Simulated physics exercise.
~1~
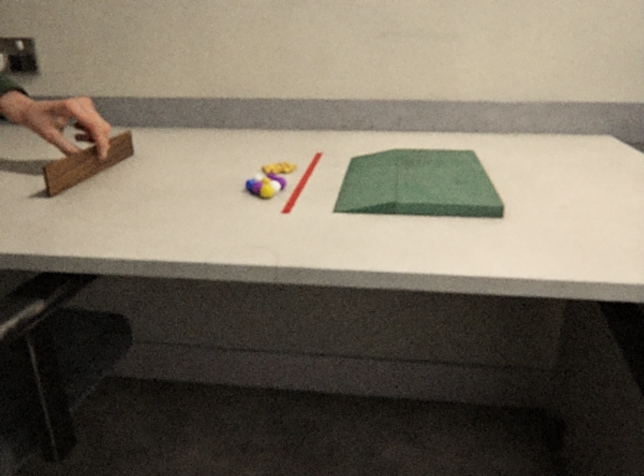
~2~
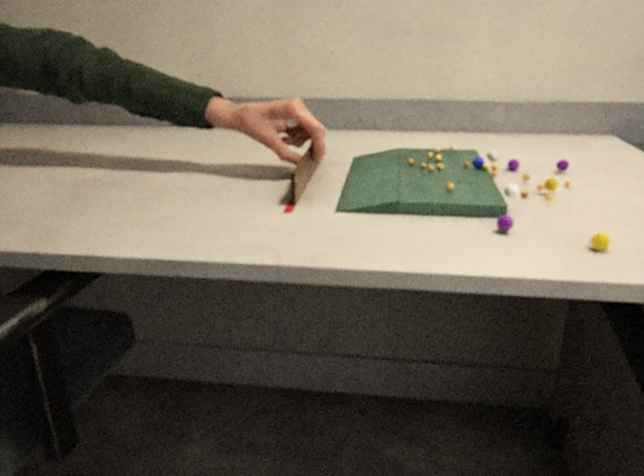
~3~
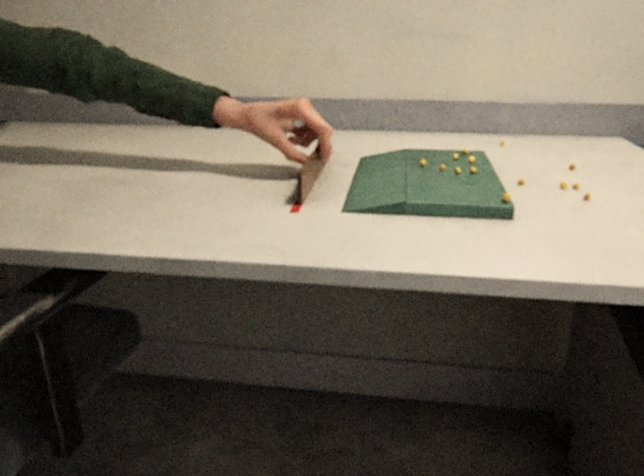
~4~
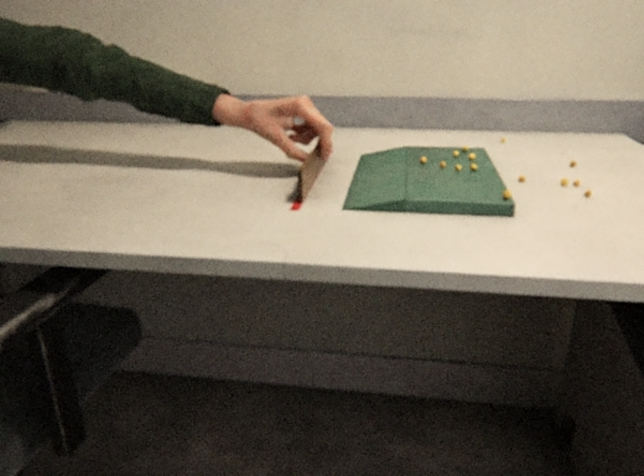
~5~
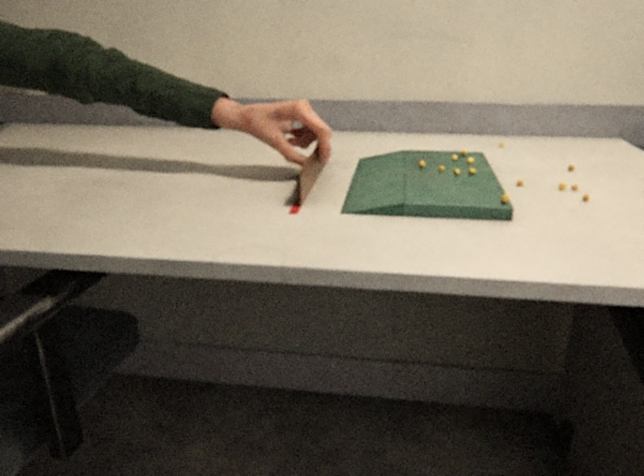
A hand in a dark green sleeve holds a strip of dark wood upright at the left of a pale tabletop, seen from the front by a slightly swaying camera. Purple, white and yellow balls and a cluster of small yellow bits lie near a strip of red tape, left of a green slab with a sloping edge. The hand sweeps the wood right to the tape and stops, and both handfuls scatter over the slab and beyond. The larger balls then leave view. Small yellow bits rest on the slab and the table past it, while the hand keeps the wood at the tape.
